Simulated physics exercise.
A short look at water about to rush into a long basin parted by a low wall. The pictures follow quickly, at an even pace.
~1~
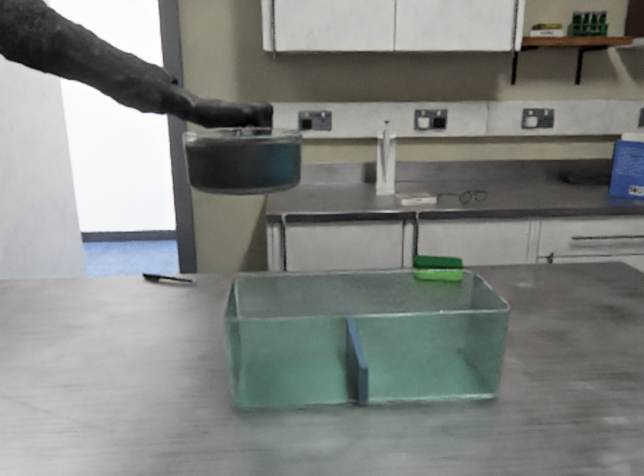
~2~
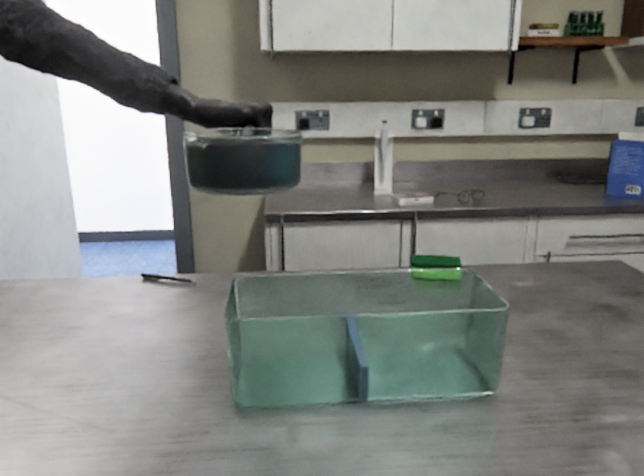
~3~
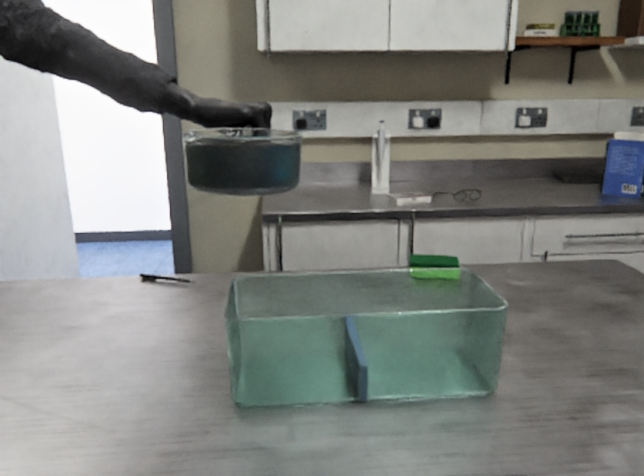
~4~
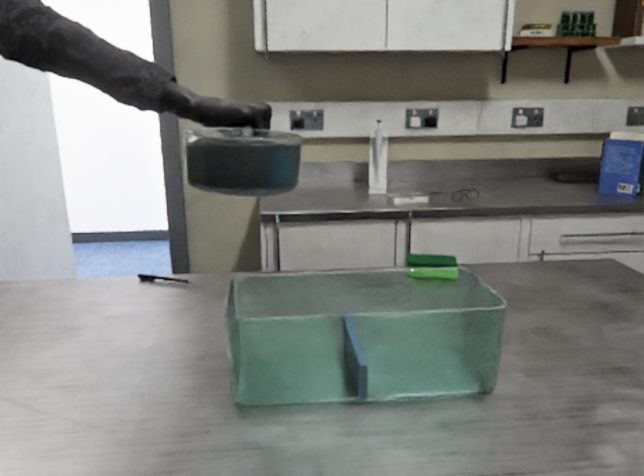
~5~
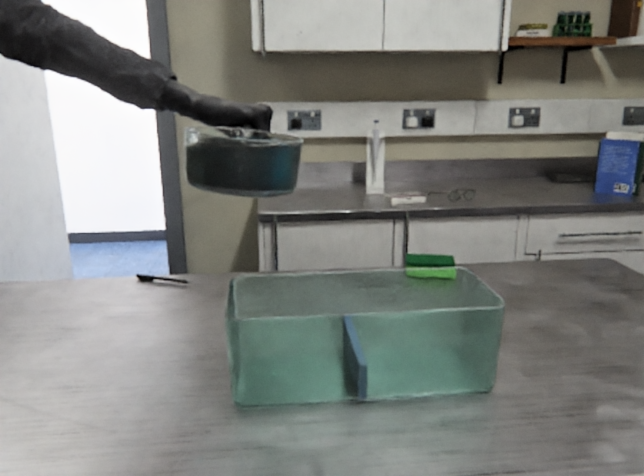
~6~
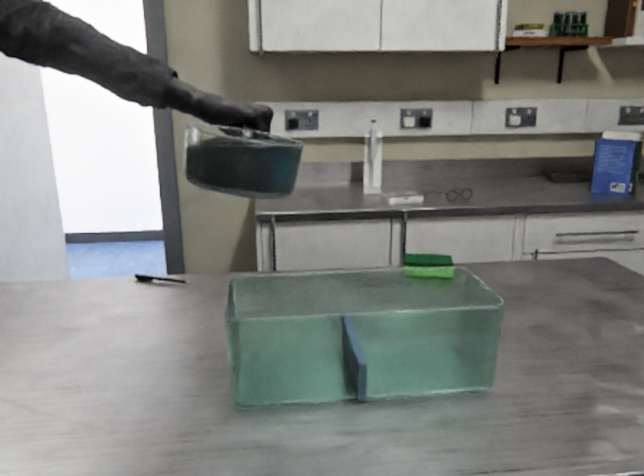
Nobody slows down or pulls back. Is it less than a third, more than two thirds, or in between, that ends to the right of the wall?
In the end from a third to two thirds is right of the wall.
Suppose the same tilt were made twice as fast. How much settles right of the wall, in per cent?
About 45 per cent.
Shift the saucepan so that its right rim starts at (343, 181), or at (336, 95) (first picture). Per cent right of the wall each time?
The first gives 80 %, the second 85 %.
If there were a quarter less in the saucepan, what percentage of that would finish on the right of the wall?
It comes to 45 per cent or so.
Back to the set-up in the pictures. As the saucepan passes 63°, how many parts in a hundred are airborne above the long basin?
Near 35 %.
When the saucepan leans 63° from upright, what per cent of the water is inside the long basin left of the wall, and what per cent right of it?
Left: 5 %. Right: 10 %.
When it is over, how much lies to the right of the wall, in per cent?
Near 60 %.
A moment on, the saucepan is tipped part way and 48 per cent is still to pour, 5 is left of the wall and 11 right of it.
Next, the saucepan is tipped right over and 7 per cent is still to pour, 25 is left of the wall and 59 right of it.
Then the saucepan is tipped right over and 0 per cent is still to pour, 39 is left of the wall and 60 right of it.
Later the saucepan is tipped right over and 0 per cent is still to pour, 39 is left of the wall and 60 right of it.
Finally, 39 per cent lies left of the wall, 60 right of it and 1 outside.
